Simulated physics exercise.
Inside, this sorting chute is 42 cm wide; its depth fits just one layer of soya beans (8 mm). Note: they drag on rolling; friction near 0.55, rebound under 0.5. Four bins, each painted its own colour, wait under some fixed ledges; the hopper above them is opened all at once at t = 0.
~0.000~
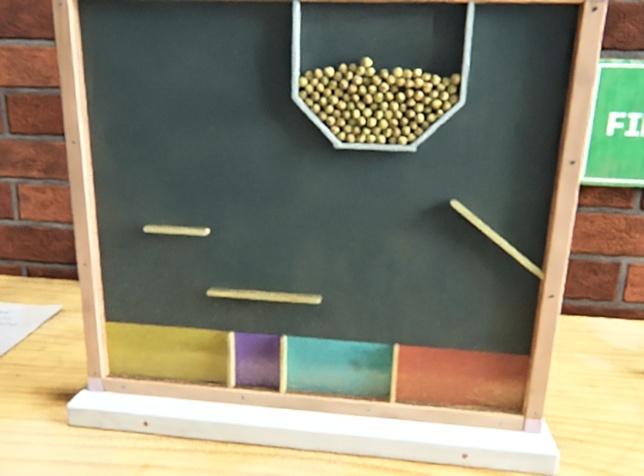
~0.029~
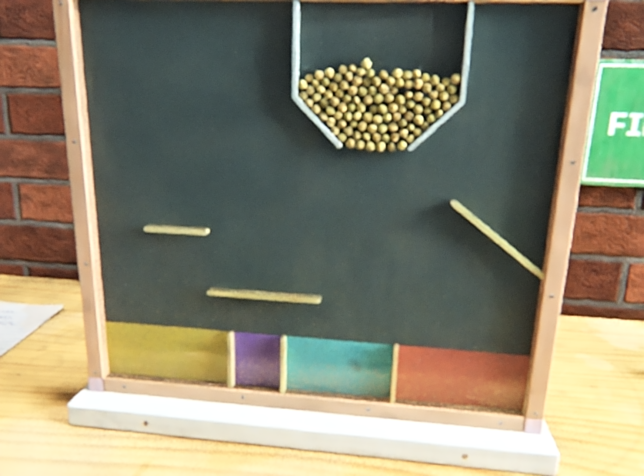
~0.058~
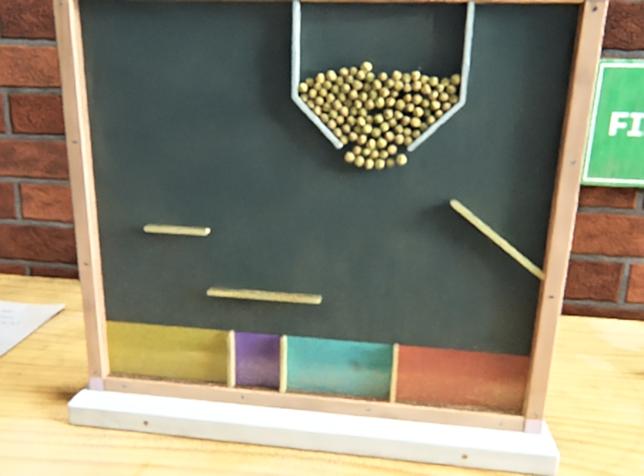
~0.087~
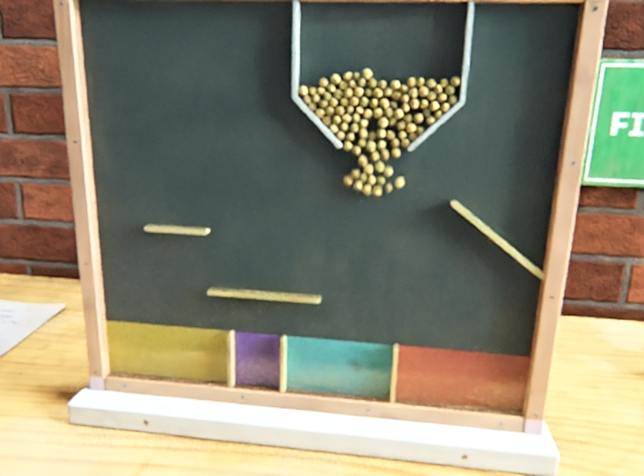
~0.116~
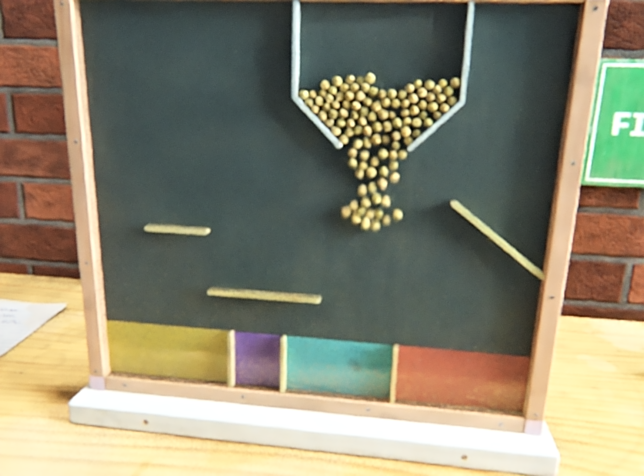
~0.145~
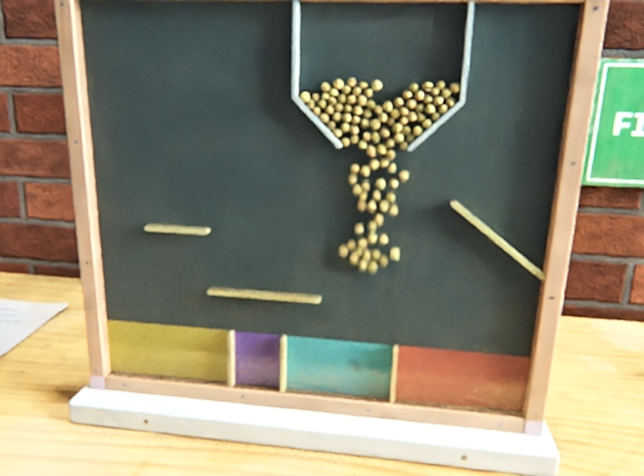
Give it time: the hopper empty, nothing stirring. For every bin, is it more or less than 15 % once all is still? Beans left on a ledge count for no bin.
Turquoise collects a larger share, purple a smaller share, red a smaller share and yellow a smaller share than 15 %.
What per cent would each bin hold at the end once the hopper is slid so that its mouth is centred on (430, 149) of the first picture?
Turquoise bin 20, purple bin 0, red bin 75, yellow bin 0.
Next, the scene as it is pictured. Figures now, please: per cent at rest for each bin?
At rest, % of load: Turquoise bin = 90; purple bin = 0; red bin = 10; yellow bin = 0.
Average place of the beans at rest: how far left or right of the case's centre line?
Offset: About 4 cm, right side.
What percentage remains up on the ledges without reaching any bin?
About 0 %.
After 0.24 s, 60 % have left the hopper; down in the bins, turquoise 25 %.
After 0.34 s, 90 % have left the hopper; down in the bins, turquoise 55 %.
All still by 1.5 s, turquoise 90 %, purple 0 %, red 10 %, yellow 0 %.
